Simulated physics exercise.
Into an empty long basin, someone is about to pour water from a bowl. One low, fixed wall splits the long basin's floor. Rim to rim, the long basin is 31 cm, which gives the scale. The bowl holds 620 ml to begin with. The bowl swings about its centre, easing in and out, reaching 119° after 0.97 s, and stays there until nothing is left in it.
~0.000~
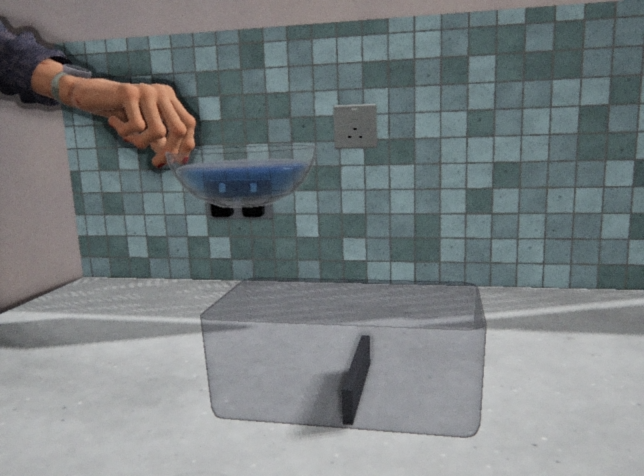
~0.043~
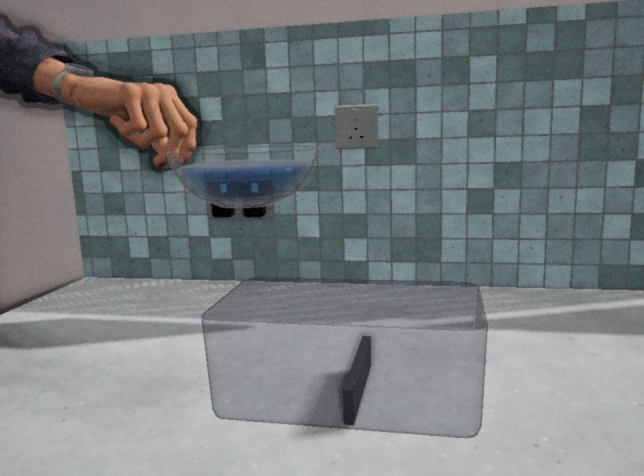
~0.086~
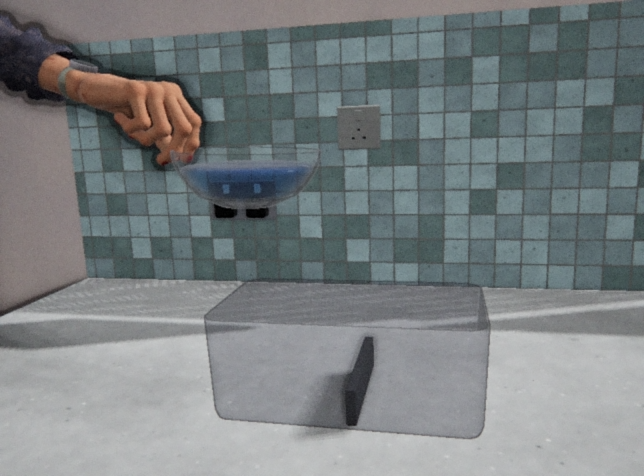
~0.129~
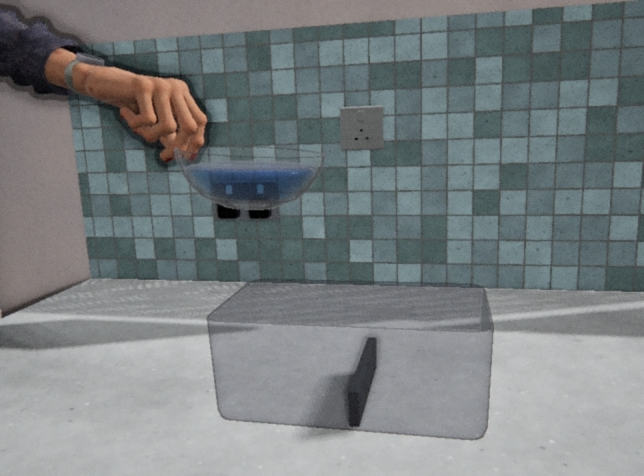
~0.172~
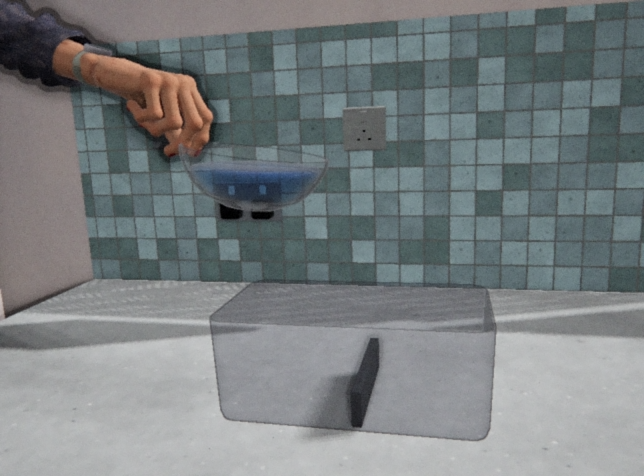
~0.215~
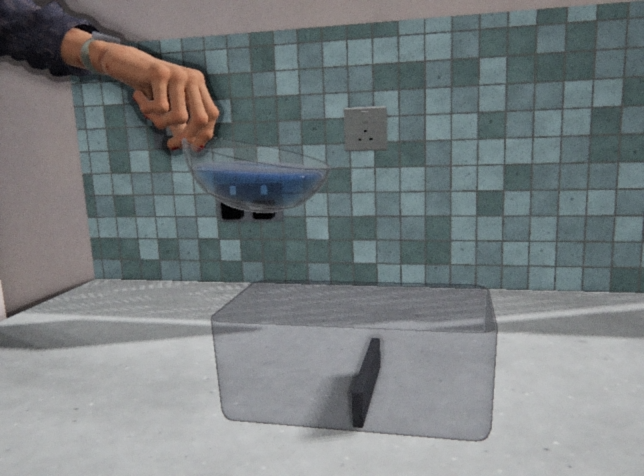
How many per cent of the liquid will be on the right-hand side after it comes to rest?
Some 61 per cent will be on the right-hand side.
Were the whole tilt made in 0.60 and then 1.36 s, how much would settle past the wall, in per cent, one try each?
45 in a hundred, followed by 65 in a hundred.
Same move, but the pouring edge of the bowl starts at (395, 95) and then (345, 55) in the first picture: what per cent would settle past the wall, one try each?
I'd expect close to 70 per cent and then close to 80 per cent.
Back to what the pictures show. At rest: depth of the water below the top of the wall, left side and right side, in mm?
The left side gives some 34 mm, the right side some 26 mm.
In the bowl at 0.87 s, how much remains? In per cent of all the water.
Roughly 0 per cent.
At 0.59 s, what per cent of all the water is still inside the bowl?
Near 16 in a hundred.
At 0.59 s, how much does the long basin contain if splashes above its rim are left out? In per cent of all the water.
Near 38 in a hundred.
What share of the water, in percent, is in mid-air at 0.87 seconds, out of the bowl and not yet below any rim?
Some 1 % is up in the air.
Then, 0.59 s in, the tilt is 80° and 17 per cent is still to pour, 4 is left of the wall and 33 right of it.
Then, 0.87 s in, the tilt is 116° and 0 per cent is still to pour, 38 is left of the wall and 61 right of it.
Then, 1.16 s in, the tilt is 119° and 0 per cent is still to pour, 38 is left of the wall and 61 right of it.
Then, 1.47 s in, the tilt is 119° and 0 per cent is still to pour, 38 is left of the wall and 61 right of it.
Finally, 38 per cent lies left of the wall, 61 right of it and 1 outside.
